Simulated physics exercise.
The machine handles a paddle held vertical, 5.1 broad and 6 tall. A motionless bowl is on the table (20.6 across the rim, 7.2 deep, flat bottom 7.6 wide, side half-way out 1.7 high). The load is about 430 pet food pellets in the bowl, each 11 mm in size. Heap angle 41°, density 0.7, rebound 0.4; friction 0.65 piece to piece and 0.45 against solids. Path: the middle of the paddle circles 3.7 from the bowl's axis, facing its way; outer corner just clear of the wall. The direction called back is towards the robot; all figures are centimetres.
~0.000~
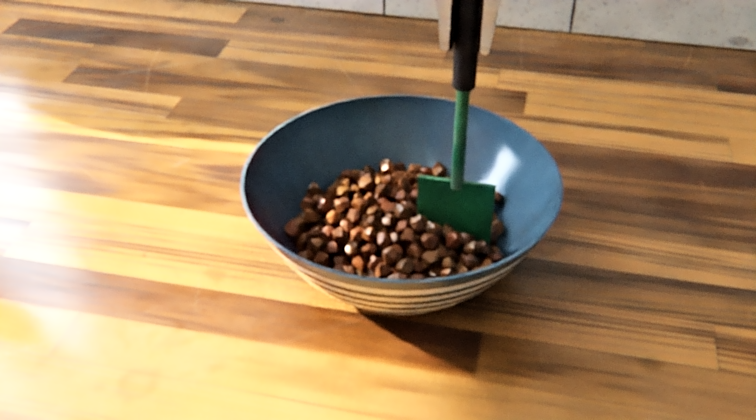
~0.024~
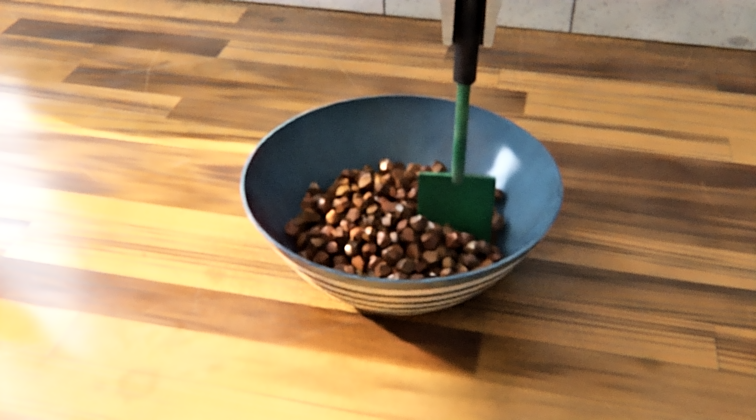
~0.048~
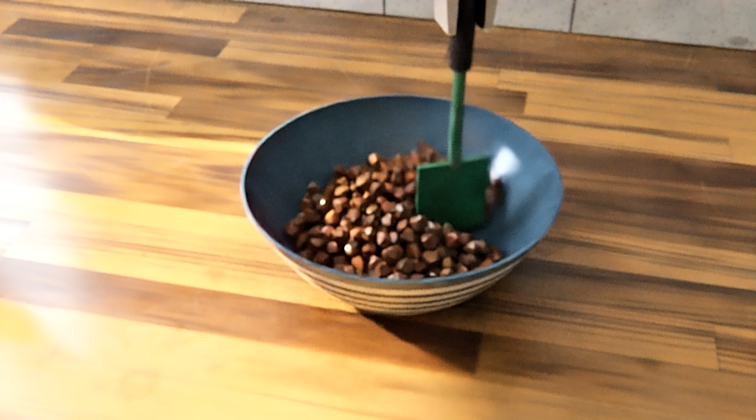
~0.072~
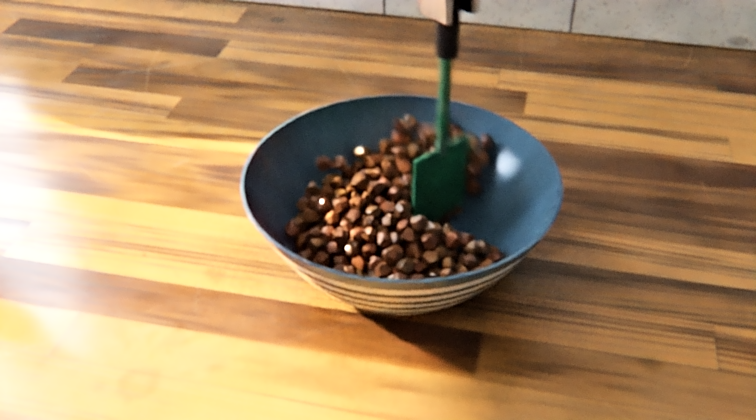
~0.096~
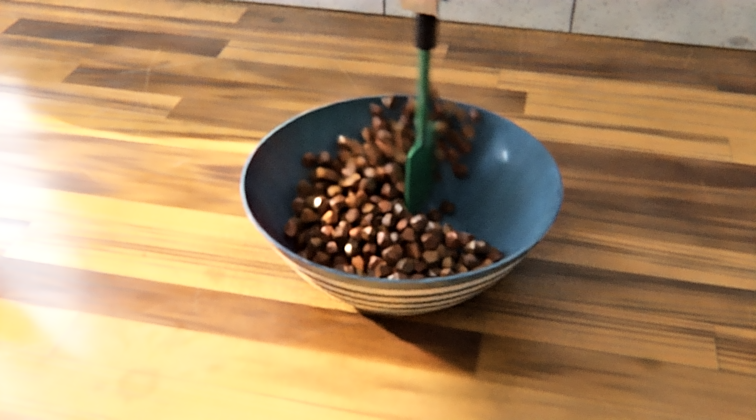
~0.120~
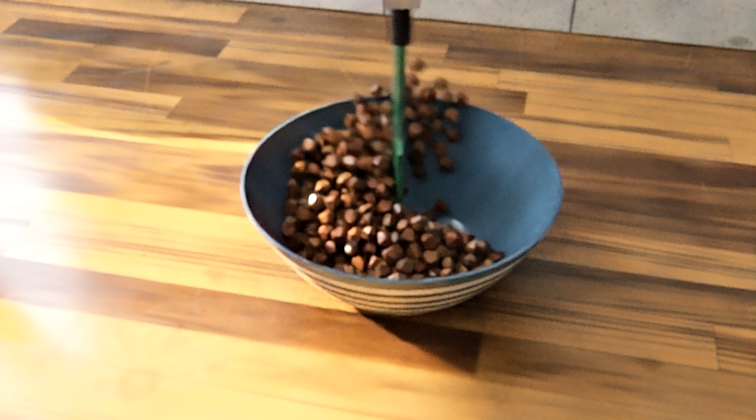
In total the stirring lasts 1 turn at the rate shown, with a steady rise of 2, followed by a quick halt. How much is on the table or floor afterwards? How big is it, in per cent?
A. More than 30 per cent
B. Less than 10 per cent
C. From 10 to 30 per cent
From 10 to 30 per cent.
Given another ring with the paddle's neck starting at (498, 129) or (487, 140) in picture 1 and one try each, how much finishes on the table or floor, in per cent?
First try about 0 per cent, second try about 10 per cent.
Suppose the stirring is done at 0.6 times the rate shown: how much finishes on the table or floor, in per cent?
I'd put it near 0 %.
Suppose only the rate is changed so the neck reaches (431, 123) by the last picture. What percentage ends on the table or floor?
I'd say near 5 per cent.
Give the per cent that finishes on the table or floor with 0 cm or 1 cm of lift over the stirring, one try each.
Near 25 in a hundred, then 20 in a hundred.
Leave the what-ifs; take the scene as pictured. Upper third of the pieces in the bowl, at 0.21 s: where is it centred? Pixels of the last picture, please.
Around (301, 194).
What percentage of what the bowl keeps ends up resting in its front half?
Some 55 per cent.
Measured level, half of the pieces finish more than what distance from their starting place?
Something near 7 cm, measured level.
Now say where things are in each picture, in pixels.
In the first frame, paddle neck at (458, 162), 0° round; upper third of the load around (393, 213), from x 290 to 495, top at y 165; 426 in the bowl.
In the second frame, paddle neck at (459, 156), 8° round; upper third of the load around (393, 212), from x 290 to 500, top at y 165.
In the third frame, paddle neck at (456, 142), 29° round; upper third of the load around (400, 201), from x 290 to 495, top at y 150.
In the fourth frame, paddle neck at (443, 129), 54° round; upper third of the load around (399, 186), from x 290 to 495, top at y 120.
In the fifth frame, paddle neck at (423, 120), 79° round; upper third of the load around (386, 170), from x 290 to 495, top at y 95.
In the sixth frame, paddle neck at (399, 116), 104° round; upper third of the load around (368, 159), from x 290 to 495, top at y 65; 426 in the bowl.
After 0.21 s, 198° round, highest piece 11 above the table; 407 in the bowl, 19 in flight or on the tool.
After 0.30 s, 292° round, highest piece 11 above the table; 374 in the bowl, 15 on the table or floor, 37 in flight or on the tool.
After 0.54 s, 0° round, highest piece 6 above the table; 351 in the bowl, 74 on the table or floor, 1 in flight or on the tool.
After 1.24 s, 0° round, highest piece 6 above the table; 351 in the bowl, 75 on the table or floor.
At rest, 351 in the bowl, 75 on the table or floor. That is 18 % on the table or floor.
